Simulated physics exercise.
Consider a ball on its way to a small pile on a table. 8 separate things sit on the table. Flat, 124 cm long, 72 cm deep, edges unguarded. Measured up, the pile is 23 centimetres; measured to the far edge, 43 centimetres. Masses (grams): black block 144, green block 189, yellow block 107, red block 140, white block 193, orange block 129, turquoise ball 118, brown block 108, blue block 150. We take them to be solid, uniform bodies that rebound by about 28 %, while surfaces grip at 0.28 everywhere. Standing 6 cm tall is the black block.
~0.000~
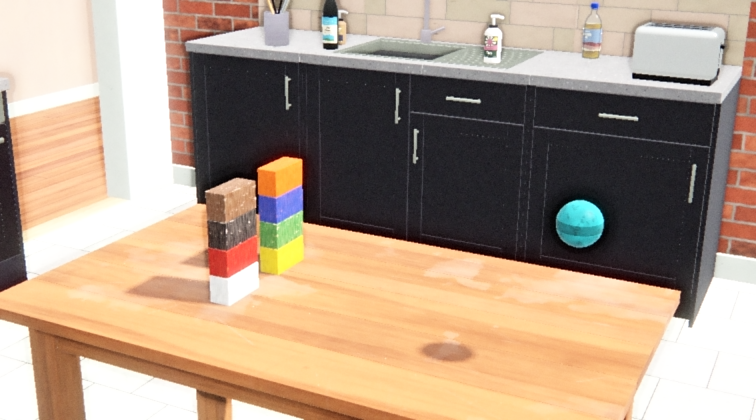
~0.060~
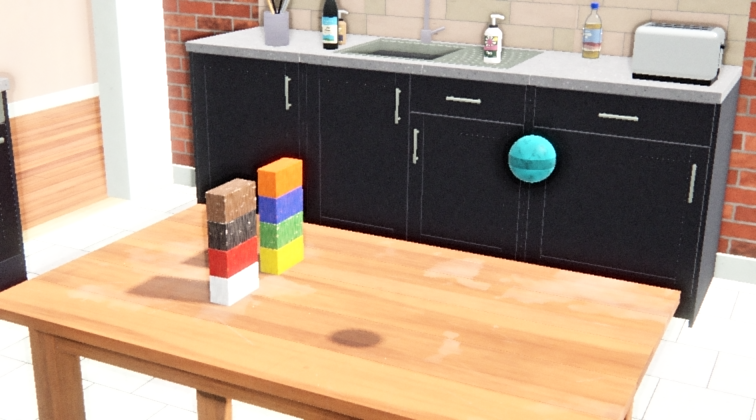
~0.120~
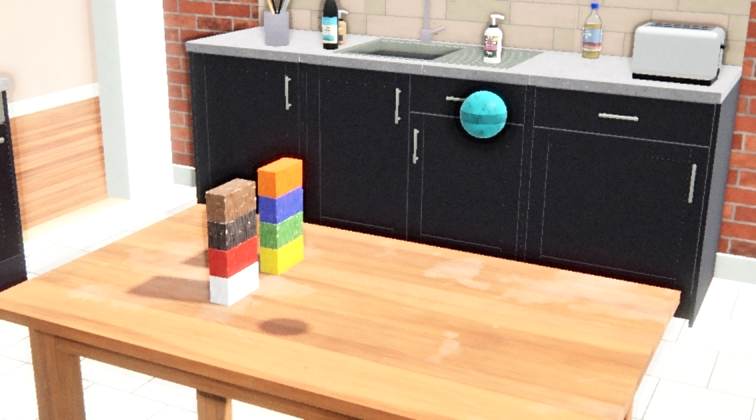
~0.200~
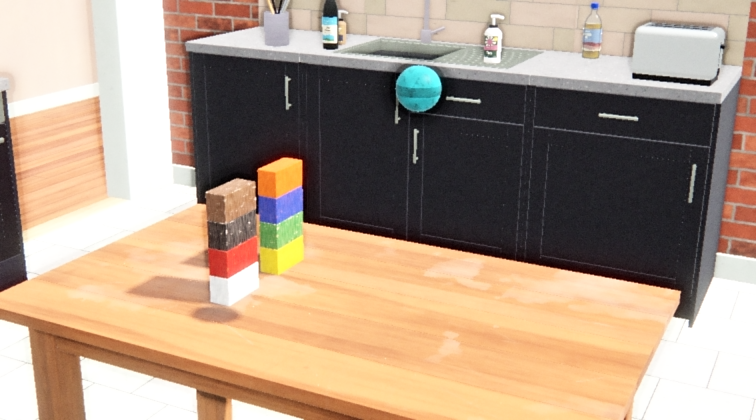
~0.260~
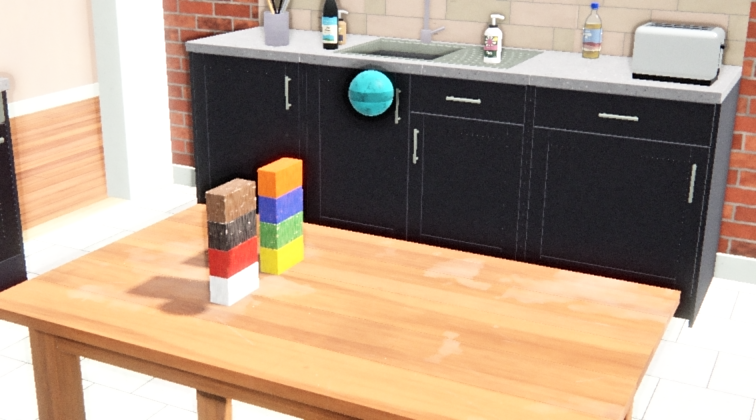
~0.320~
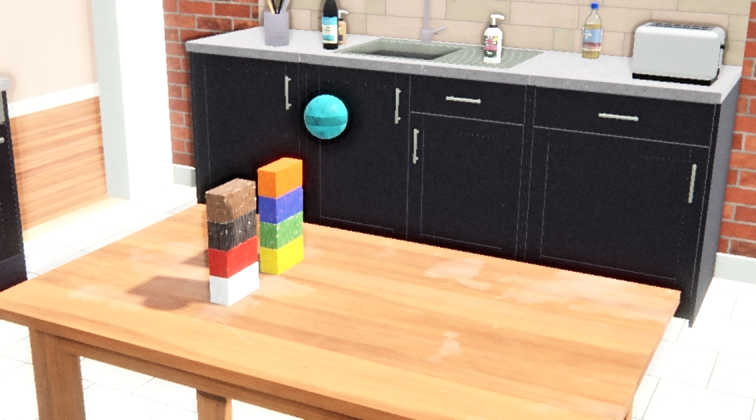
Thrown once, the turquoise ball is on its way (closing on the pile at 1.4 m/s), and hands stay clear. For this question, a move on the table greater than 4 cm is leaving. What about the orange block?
It will remain at its starting spot.
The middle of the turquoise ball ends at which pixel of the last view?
Around (253, 298).
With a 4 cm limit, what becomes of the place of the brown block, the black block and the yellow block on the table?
In short, the brown block leaves its position, the black block leaves its position, the yellow block stays close to home.
By 0.52 s, turquoise ball near (249, 283); brown block tilted 6°; black block tilted 6°.
By 0.72 s, turquoise ball near (252, 296); black block on its side; brown block on its side.
When it is over (1.4 s), lying over on the table, black block and brown block; the other 6 within 4 cm of the start. End places, in pixels of the last picture, orange block near (280, 178).
